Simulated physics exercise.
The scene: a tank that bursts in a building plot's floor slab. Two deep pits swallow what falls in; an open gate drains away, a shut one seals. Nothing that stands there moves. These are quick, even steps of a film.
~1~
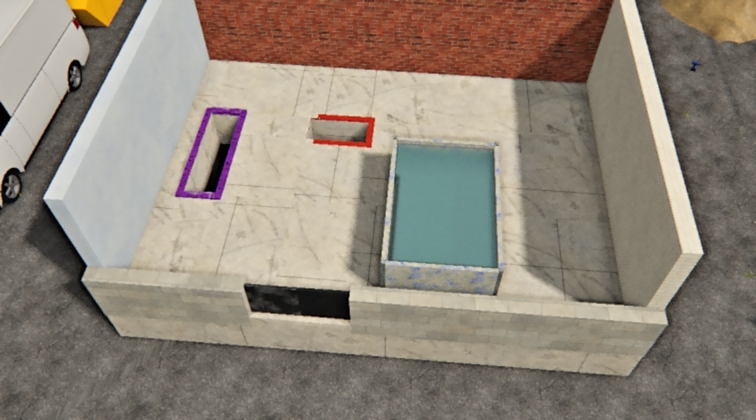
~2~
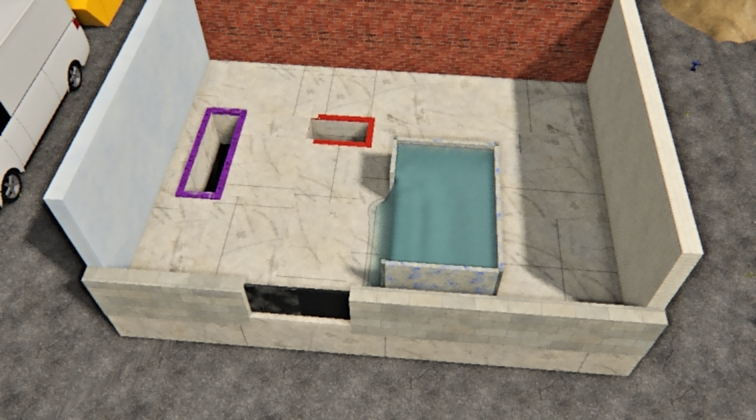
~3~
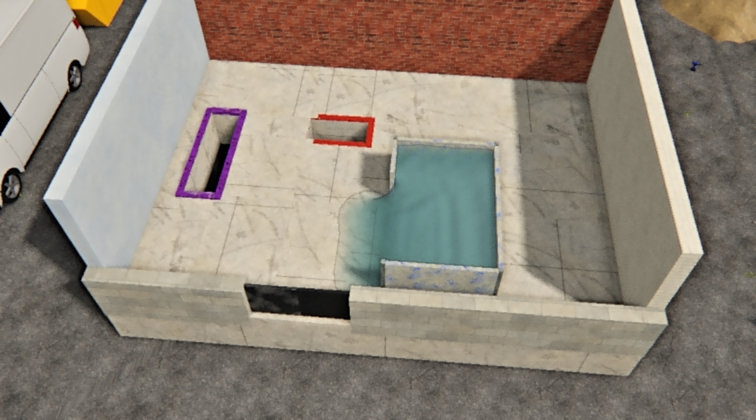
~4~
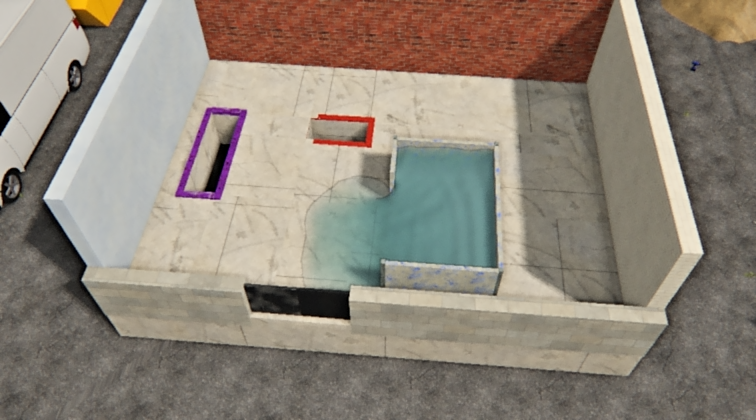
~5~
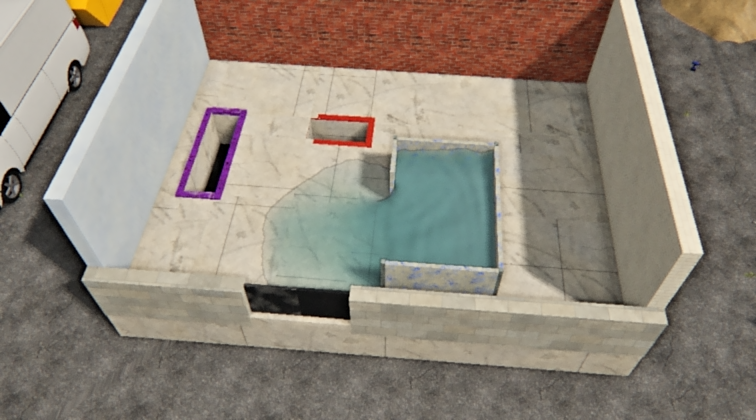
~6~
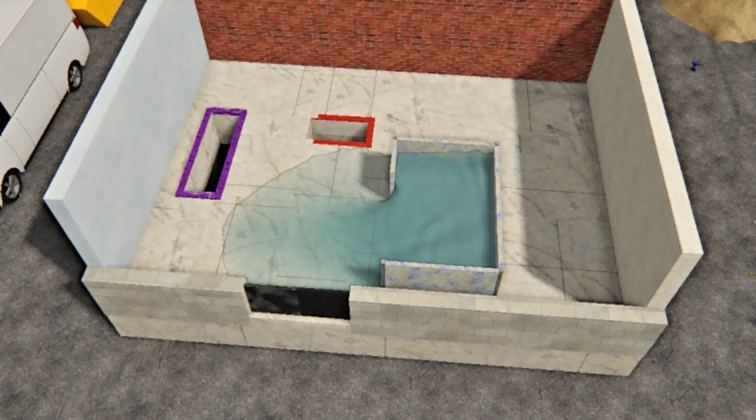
A tank of blue-green water stands right of centre on a pale, walled floor slab, seen from a fixed, raised view. A purple-rimmed pit lies at left and a smaller red-rimmed one near the red brick back wall, with a white van outside at left. Water pours from the tank's left side and spreads leftward across the slab in a widening, thinning sheet, short of both pits.
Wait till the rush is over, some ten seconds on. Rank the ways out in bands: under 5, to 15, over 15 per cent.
The gate takes under 5 %; the red pit takes from 5 to 15 %; the purple pit takes over 15 %.
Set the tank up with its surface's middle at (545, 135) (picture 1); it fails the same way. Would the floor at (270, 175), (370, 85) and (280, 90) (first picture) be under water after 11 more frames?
One after the other: Flooded, awash, wet.
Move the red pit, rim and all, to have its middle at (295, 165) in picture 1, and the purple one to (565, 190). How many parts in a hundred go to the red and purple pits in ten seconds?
Roughly, in per cent: Red 20, purple 4.
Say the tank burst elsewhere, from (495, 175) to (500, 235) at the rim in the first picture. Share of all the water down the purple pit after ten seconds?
Per cent: Purple 4.
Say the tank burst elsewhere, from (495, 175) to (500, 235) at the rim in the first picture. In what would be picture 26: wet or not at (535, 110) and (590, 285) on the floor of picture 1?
In that order: Awash, wet.
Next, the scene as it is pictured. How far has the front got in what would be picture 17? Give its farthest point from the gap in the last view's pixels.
Close to (191, 112).
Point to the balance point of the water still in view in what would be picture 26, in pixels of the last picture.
Roughly at (296, 224).
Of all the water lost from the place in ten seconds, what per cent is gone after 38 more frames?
Roughly 75 per cent.
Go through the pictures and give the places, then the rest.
In the first frame, still water in the tank at (443, 202).
In the second frame, water pours out at (389, 237) and has run to (381, 202).
In the third frame, water pours out at (389, 238) and has run to (357, 198).
In the fourth frame, the front is at (348, 184), out from the gap at (389, 239).
In the fifth frame, water pours out at (389, 239) and has run to (271, 217).
In the sixth frame, water pours out at (389, 239) and has run to (228, 226).
A moment on, water covers 30 % of the floor; the gate 0 %, the red pit 0 %, the purple pit 1 %.
Next, water covers 35 % of the floor; the gate 0 %, the red pit 1 %, the purple pit 5 %.
Then, water covers 45 % of the floor; the gate 0 %, the red pit 1 %, the purple pit 17 %.
Later, water covers 60 % of the floor; the gate 0 %, the red pit 2 %, the purple pit 27 %.
In the end, water covers 90 % of the floor; the gate 0 %, the red pit 10 %, the purple pit 29 %.
